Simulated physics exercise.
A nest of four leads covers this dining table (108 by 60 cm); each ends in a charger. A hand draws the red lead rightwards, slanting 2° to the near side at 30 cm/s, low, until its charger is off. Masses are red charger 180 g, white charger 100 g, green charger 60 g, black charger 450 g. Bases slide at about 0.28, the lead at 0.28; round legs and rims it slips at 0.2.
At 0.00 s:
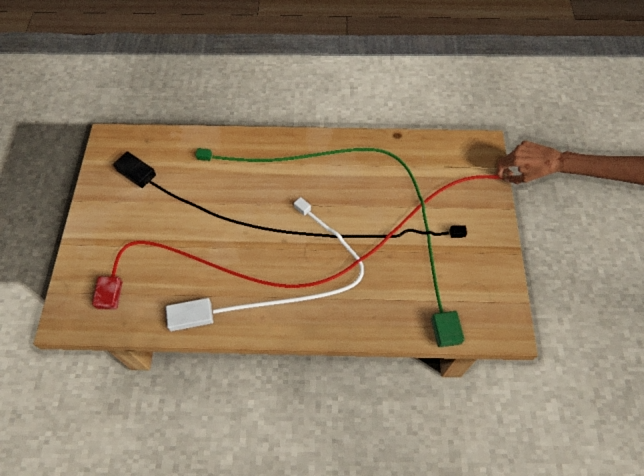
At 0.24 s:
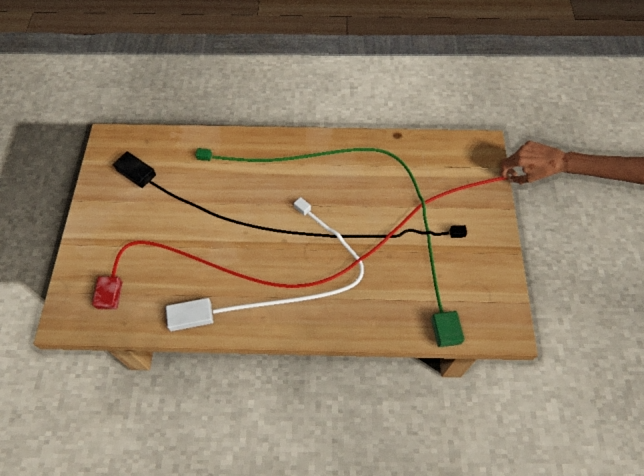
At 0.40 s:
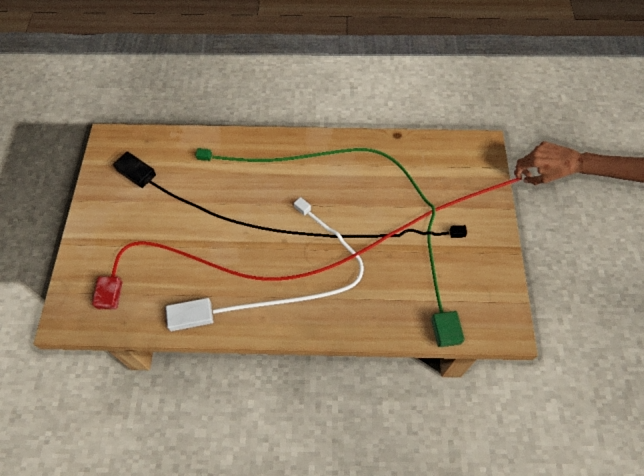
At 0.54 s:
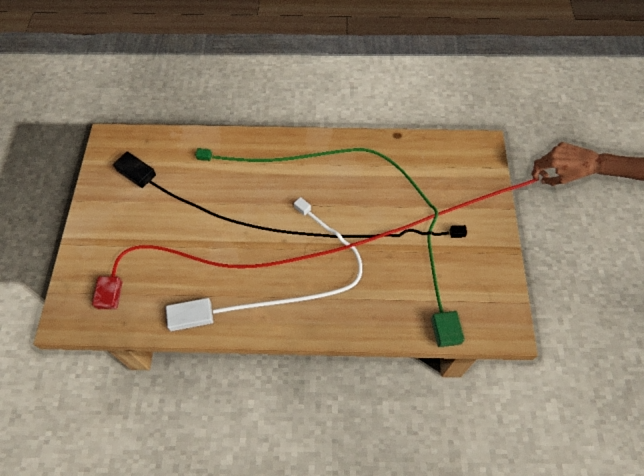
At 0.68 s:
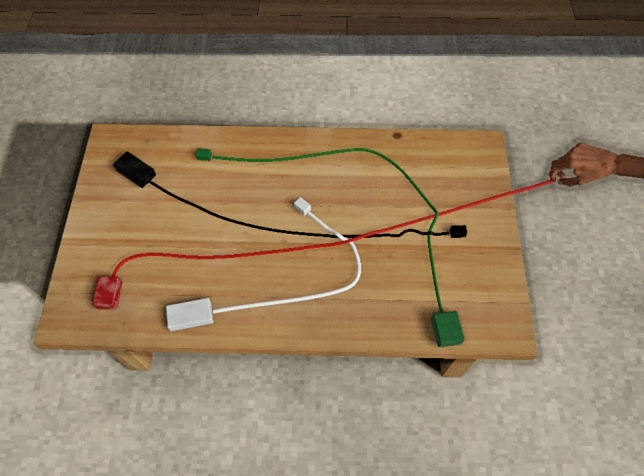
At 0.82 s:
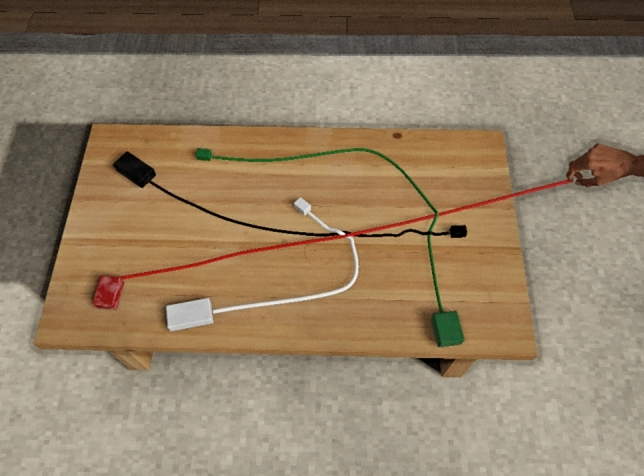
Red cable being drawn rightwards by a hand, straightening across a wooden table among green, black and white cables lying crossed.
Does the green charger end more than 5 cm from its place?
Verdict: The green charger leaves its place.
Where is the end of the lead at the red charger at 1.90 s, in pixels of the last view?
Around (254, 266).
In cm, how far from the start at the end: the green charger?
About: Green charger off the top.
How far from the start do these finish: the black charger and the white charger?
About: Black charger 4 cm, white charger 0 cm.
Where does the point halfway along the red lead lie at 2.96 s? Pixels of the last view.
Around (611, 218).
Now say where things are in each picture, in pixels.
In the first picture, green charger (449, 327); crossings (336, 235) white over black, (359, 262) red over white, (390, 235) red over black, (428, 199) green over red, (435, 233) black over green; red lead runs through (394, 231) (319, 283) (224, 270) (137, 243); grip (503, 177).
In the second picture, red lead runs through (319, 282) (137, 243); grip (507, 178).
In the third picture, red lead runs through (321, 270) (137, 243); grip (521, 178).
In the fourth picture, red lead runs through (329, 252) (141, 247); grip (538, 179).
In the fifth picture, red lead runs through (342, 243) (151, 254); grip (555, 180).
In the sixth picture, green charger (449, 327); red lead runs through (445, 213) (356, 234) (261, 250) (165, 271); grip (573, 180).
After 1.9 s, the red lead's tail end at (254, 266); red charger 29 cm off its start.
After 3.0 s, the red lead's tail end at (385, 237); red charger 60 cm off its start.
After 4.0 s, the red lead has left the top; green charger 9 cm off its start at (467, 295), red charger 96 cm off its start at (516, 224), green plug 17 cm off its start at (267, 167).
After 5.1 s, the red lead has left the top; green charger over the edge, red charger over the edge, green plug over the edge.
After 5.6 s, the red lead has left the top; green charger over the edge, red charger over the edge, green plug over the edge, black plug 6 cm off its start at (484, 234).
